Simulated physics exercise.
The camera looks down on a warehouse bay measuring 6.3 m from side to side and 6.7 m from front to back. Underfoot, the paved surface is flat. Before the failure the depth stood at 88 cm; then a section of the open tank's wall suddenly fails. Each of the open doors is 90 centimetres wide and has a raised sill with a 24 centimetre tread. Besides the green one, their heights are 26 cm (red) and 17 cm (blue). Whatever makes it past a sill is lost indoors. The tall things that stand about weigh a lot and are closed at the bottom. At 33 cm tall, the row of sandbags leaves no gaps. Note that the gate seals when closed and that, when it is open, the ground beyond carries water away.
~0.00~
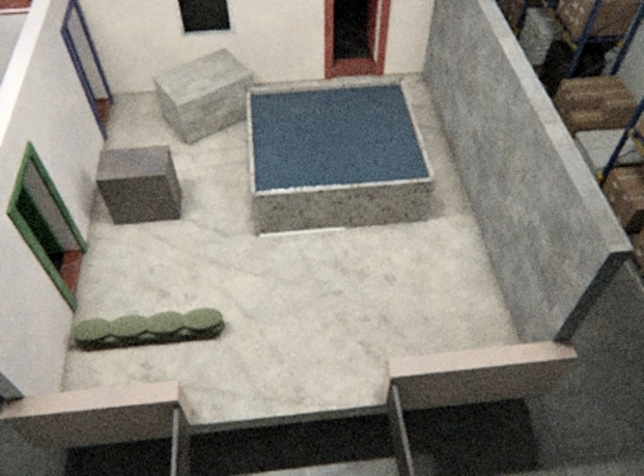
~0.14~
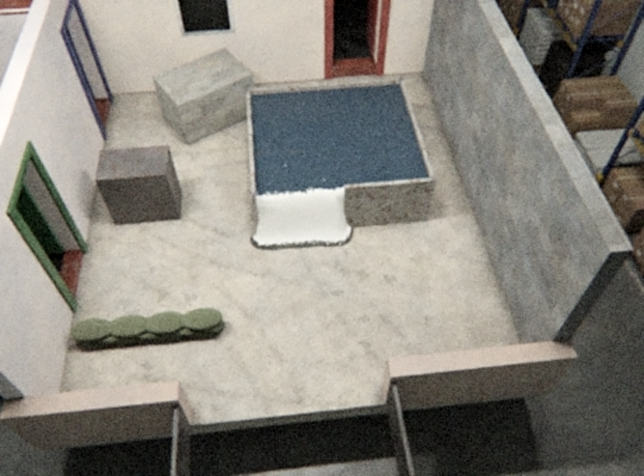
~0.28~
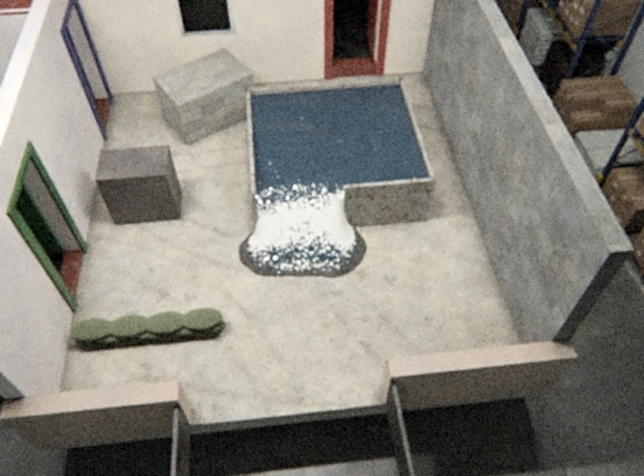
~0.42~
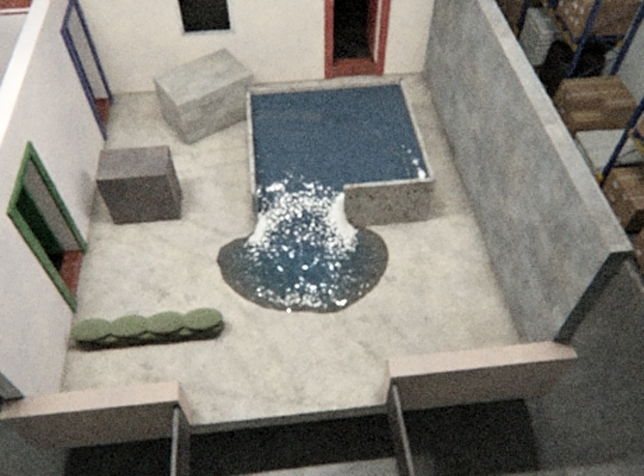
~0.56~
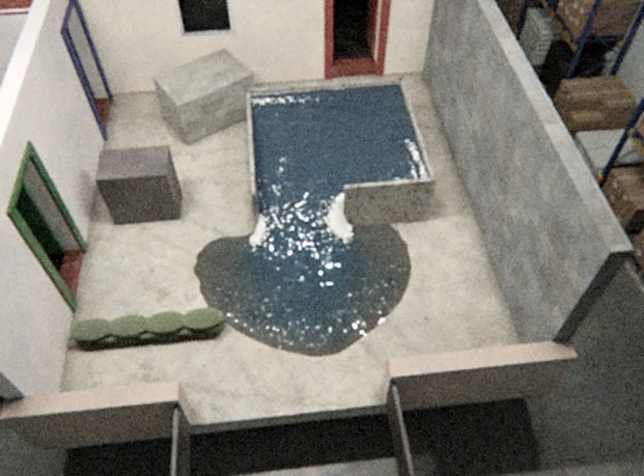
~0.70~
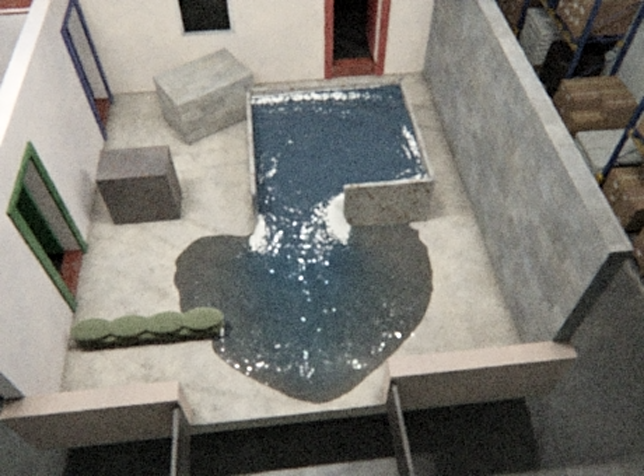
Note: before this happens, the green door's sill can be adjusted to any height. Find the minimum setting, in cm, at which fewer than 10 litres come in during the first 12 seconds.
The minimum is about 20 cm.
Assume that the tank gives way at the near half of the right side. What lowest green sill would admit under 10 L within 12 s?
Then 12.0 cm.
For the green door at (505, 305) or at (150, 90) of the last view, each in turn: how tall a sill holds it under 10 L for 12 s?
About 12.0 and 6.5 cm.
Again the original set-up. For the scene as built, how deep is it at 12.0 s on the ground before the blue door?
It stands about 5.5 centimetres deep.
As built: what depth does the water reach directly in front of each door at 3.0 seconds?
Door by door in cm - green 18, red 0, blue 0.
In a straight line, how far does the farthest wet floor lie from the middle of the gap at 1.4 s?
3.8 m.
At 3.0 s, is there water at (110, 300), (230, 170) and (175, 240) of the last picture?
Point 1: Awash; point 2: Bone dry; point 3: Bone dry.
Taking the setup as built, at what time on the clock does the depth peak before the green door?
At about 2.4 s.
After 1.4 s water covers 35 % of the floor, deepest (53 cm) near (280, 235); it has not reached the green door.
After 3.0 s water covers 50 % of the floor, deepest (33 cm) near (519, 371); 18 cm at the green door, 18 litres in over its 15 cm sill.
After 12.0 s water covers 95 % of the floor, deepest (8 cm) near (280, 235); 5 cm at the green door, 28 litres in over its 15 cm sill.
At the green door as built, the water arrived by 1.8 s and peaked near 21 cm at 2.4 s.
Run again over the same 12 s with other heights there, 15 litres in over 18 cm, 3 litres over 24.5 cm. The limit of 10 litres is kept from about 20 cm up.
